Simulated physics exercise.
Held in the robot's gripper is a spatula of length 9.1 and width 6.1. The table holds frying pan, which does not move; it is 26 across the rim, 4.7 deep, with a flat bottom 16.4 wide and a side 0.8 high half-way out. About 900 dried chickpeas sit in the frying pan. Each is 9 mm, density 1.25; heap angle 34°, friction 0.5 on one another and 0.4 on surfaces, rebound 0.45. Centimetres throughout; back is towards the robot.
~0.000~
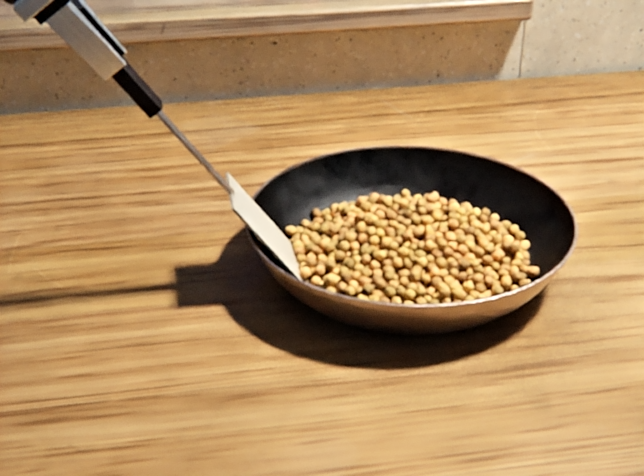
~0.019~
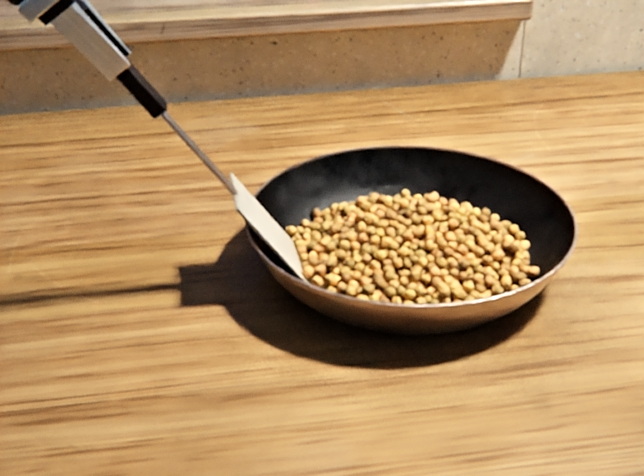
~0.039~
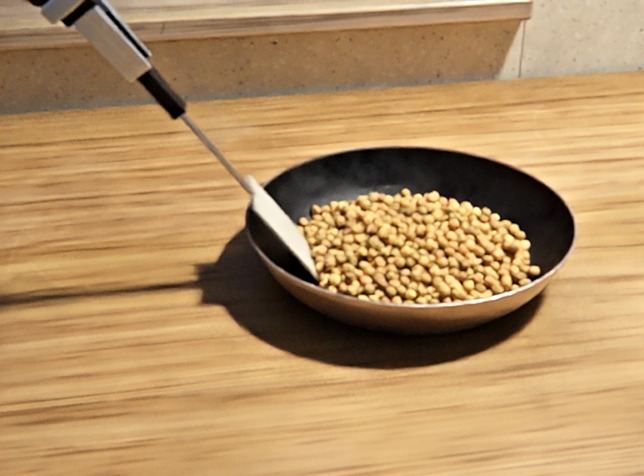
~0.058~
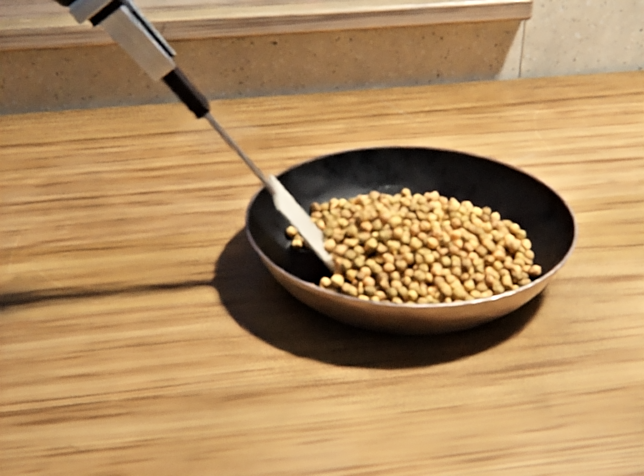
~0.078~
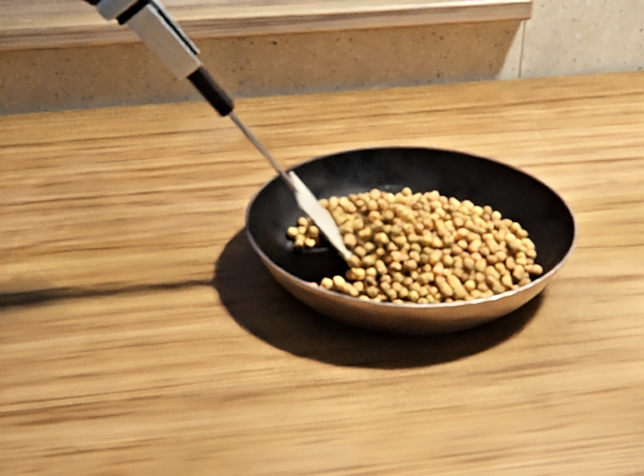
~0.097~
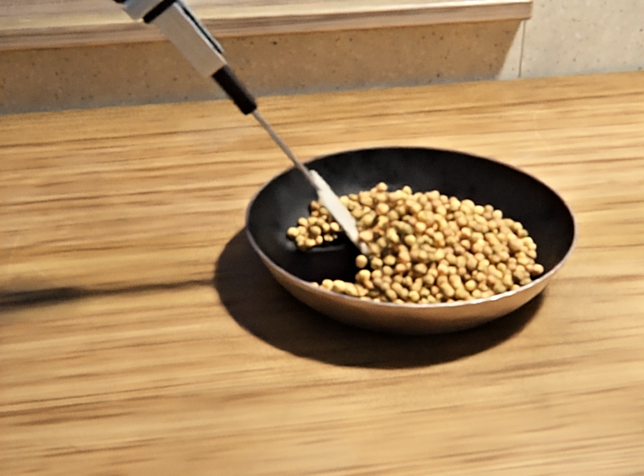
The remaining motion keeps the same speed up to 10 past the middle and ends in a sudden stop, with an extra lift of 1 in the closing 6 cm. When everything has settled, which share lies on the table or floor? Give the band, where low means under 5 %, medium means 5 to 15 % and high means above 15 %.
Band: High.
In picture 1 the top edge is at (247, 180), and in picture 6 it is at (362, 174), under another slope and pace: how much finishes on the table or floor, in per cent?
I'd put it at roughly 25 per cent.
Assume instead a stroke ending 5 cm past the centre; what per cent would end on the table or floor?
Roughly 0 %.
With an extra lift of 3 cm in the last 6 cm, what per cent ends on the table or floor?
Some 20 in a hundred.
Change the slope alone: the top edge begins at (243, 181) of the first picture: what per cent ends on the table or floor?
I'd estimate close to 20 per cent.
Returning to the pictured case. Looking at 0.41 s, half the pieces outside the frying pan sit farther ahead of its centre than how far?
The distance is around 18 cm.
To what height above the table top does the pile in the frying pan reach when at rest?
Close to 4.0 centimetres high.
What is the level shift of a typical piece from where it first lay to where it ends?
About 3 cm.
By 0.14 s, sloping 55°, highest piece 6 above the table; 900 in the frying pan.
By 0.19 s, sloping 55°, highest piece 6 above the table; 900 in the frying pan.
By 0.41 s, sloping 55°, highest piece 12 above the table; 711 in the frying pan, 110 on the table or floor, 79 on the blade or in flight.
By 1.46 s, sloping 55°, highest piece 4 above the table; 711 in the frying pan, 189 on the table or floor.
Final count, 711 in the frying pan, 189 on the table or floor. That is 21 % on the table or floor.
